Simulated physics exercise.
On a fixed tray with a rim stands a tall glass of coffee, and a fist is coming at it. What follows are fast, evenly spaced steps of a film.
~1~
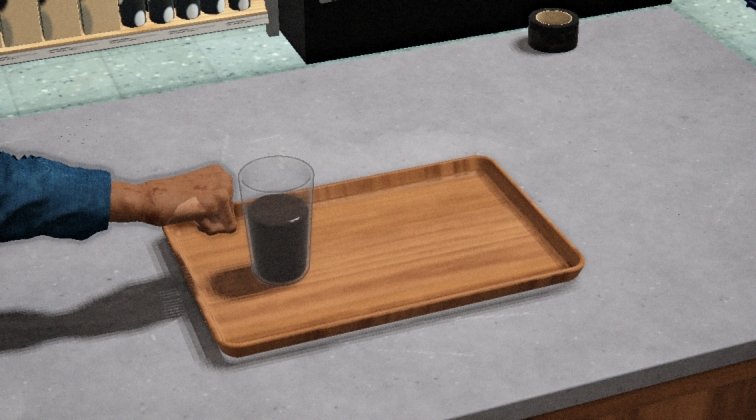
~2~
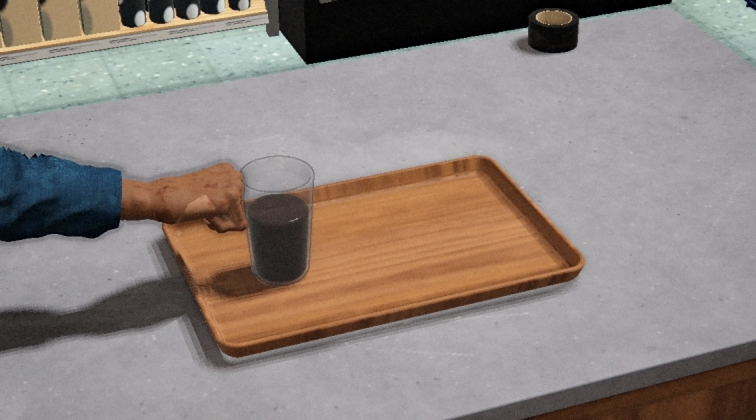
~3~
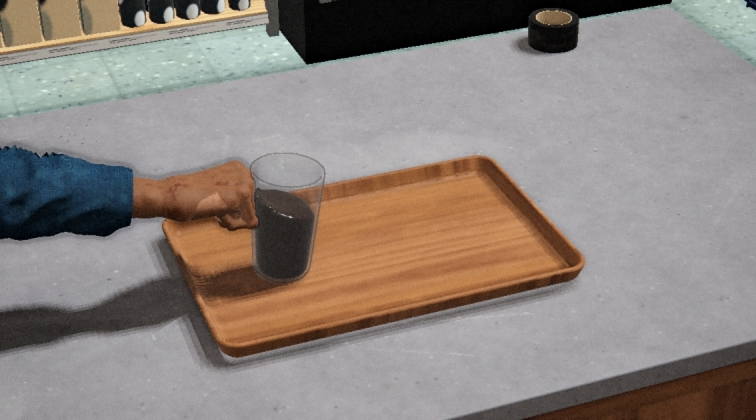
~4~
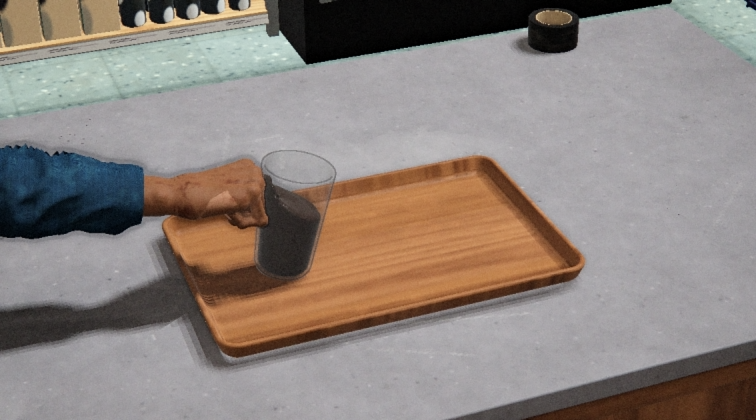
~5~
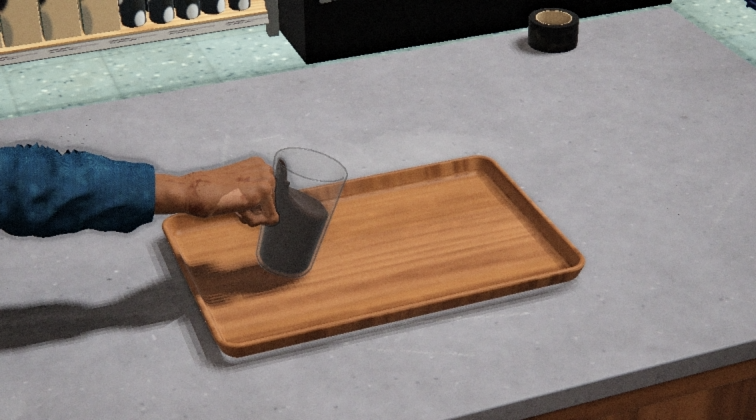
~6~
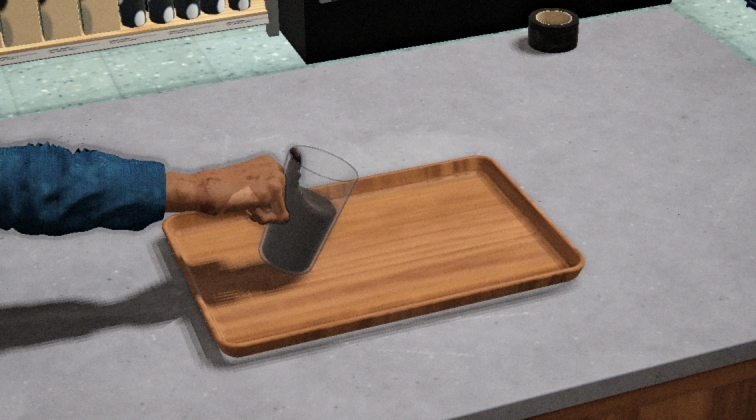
A clear glass of dark coffee stands near the left end of a wooden tray on a grey counter, viewed from a raised, fixed angle, with a black roll of tape behind. A fist in a blue sleeve moves in from the left and presses against the upper part of the glass. The glass leans steadily rightward, its base lifting on the left, as the dark contents shift inside.
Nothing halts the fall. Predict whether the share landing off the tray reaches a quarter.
Over a quarter lost.
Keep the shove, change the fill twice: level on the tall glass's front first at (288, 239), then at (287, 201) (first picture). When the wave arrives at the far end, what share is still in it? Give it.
It holds around 55 in a hundred the first time and around 50 in a hundred the second.
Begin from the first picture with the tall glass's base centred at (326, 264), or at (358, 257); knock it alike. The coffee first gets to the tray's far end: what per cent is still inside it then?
In order, some 80 and 80 per cent.
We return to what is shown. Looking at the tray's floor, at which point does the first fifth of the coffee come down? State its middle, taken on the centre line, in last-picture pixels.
It lands near (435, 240).
A moment on, the tall glass is falling and 100 per cent is in the glass, 0 on the tray and 0 above or beyond its rim.
Next, the tall glass lies on its side and 60 per cent is in the glass, 32 on the tray and 8 above or beyond its rim.
Then the tall glass lies on its side and 30 per cent is in the glass, 51 on the tray and 19 above or beyond its rim.
Later the tall glass lies on its side and 15 per cent is in the glass, 48 on the tray and 37 above or beyond its rim.
In the end 63 per cent is held by tray and glass, 37 is off the tray.
